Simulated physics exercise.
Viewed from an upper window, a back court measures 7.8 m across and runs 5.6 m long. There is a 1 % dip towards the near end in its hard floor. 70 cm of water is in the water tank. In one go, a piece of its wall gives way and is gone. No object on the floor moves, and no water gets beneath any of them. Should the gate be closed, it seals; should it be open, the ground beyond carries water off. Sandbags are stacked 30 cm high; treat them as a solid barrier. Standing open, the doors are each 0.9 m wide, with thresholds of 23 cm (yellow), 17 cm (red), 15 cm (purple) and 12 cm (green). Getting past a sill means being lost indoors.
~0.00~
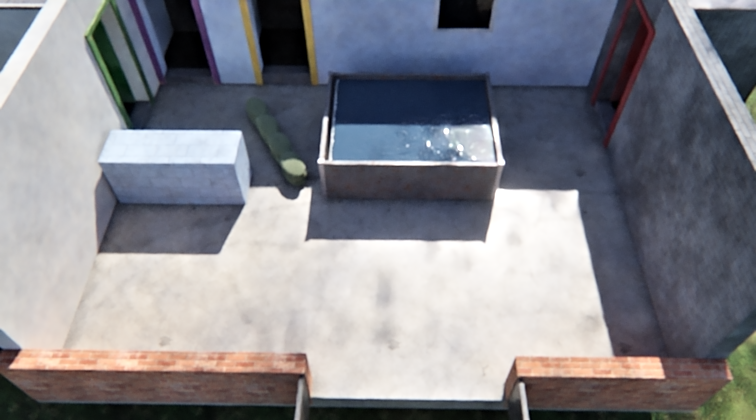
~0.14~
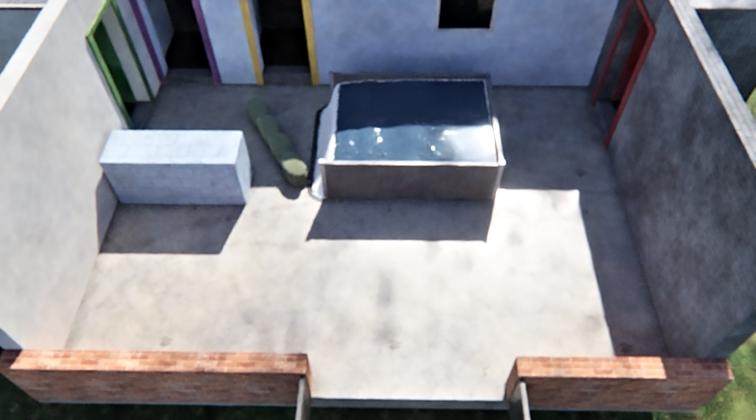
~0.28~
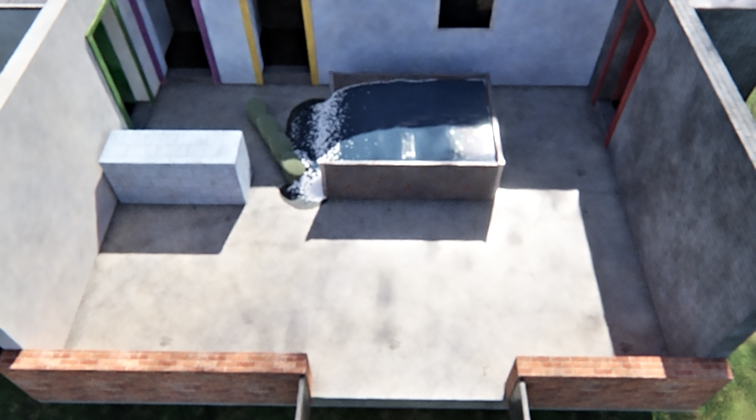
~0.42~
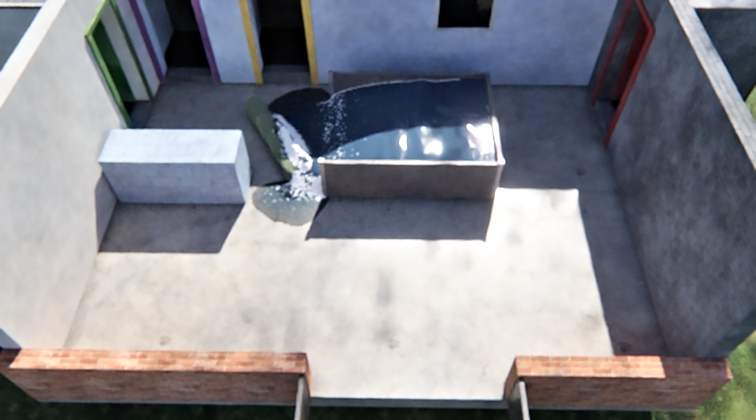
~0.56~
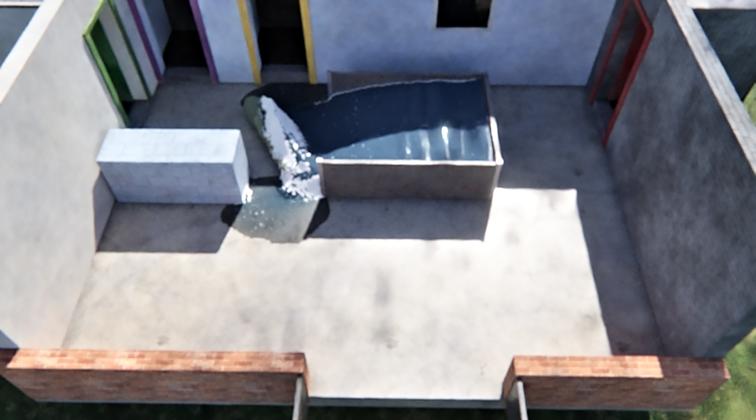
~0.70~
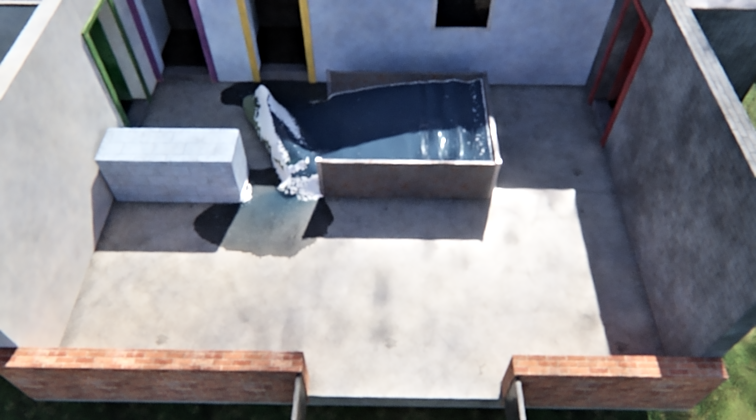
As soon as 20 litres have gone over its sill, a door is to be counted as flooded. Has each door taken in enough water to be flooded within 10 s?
As I see it, yellow door: The total grows larger than the cap; red door: The total remains smaller than the cap; purple door: The total grows larger than the cap; green door: The total grows larger than the cap.
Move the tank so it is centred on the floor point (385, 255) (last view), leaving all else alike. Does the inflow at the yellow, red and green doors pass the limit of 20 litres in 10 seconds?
Then: Yellow not over, red below, green under.
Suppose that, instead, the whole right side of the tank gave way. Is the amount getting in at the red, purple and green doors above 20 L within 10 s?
The red door comes out more than that, the purple door less than that and the green door less than that.
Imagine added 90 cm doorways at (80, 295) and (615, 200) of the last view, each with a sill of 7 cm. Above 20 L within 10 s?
More, less.
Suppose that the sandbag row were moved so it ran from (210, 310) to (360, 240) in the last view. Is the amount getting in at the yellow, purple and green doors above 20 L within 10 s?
Doors: Yellow stays under / purple exceeds / green exceeds.
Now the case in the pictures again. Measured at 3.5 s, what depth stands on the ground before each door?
Depths: Yellow door 27 cm, red door 0 cm, purple door 15 cm, green door 25 cm.
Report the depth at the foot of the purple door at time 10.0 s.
Roughly 12.5 cm.
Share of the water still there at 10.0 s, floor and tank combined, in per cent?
Around 80 percent of the water.
After 1.4 s water covers 30 % of the floor and is deepest (51 cm) near (303, 171); yellow door 37 cm at the sill, 33 L in, red door not reached, purple door 8 cm at the sill, 0 L in, green door not reached.
After 2.2 s water covers 45 % of the floor and is deepest (45 cm) near (285, 82); yellow door 41 cm at the sill, 143 L in, red door not reached, purple door 14 cm at the sill, 1 L in, green door 22 cm at the sill, 6 L in.
After 3.5 s water covers 50 % of the floor and is deepest (31 cm) near (129, 161); yellow door 27 cm at the sill, 237 L in, red door not reached, purple door 15 cm at the sill, 24 L in, green door 25 cm at the sill, 82 L in.
After 6.0 s water covers 65 % of the floor and is deepest (21 cm) near (137, 169); yellow door 14 cm at the sill, 245 L in, red door 9 cm at the sill, 0 L in, purple door 16 cm at the sill, 52 L in, green door 15 cm at the sill, 140 L in.
After 10.0 s water covers 90 % of the floor and is deepest (16 cm) near (271, 162); yellow door 10 cm at the sill, 245 L in, red door 8 cm at the sill, 0 L in, purple door 12 cm at the sill, 54 L in, green door 14 cm at the sill, 159 L in.
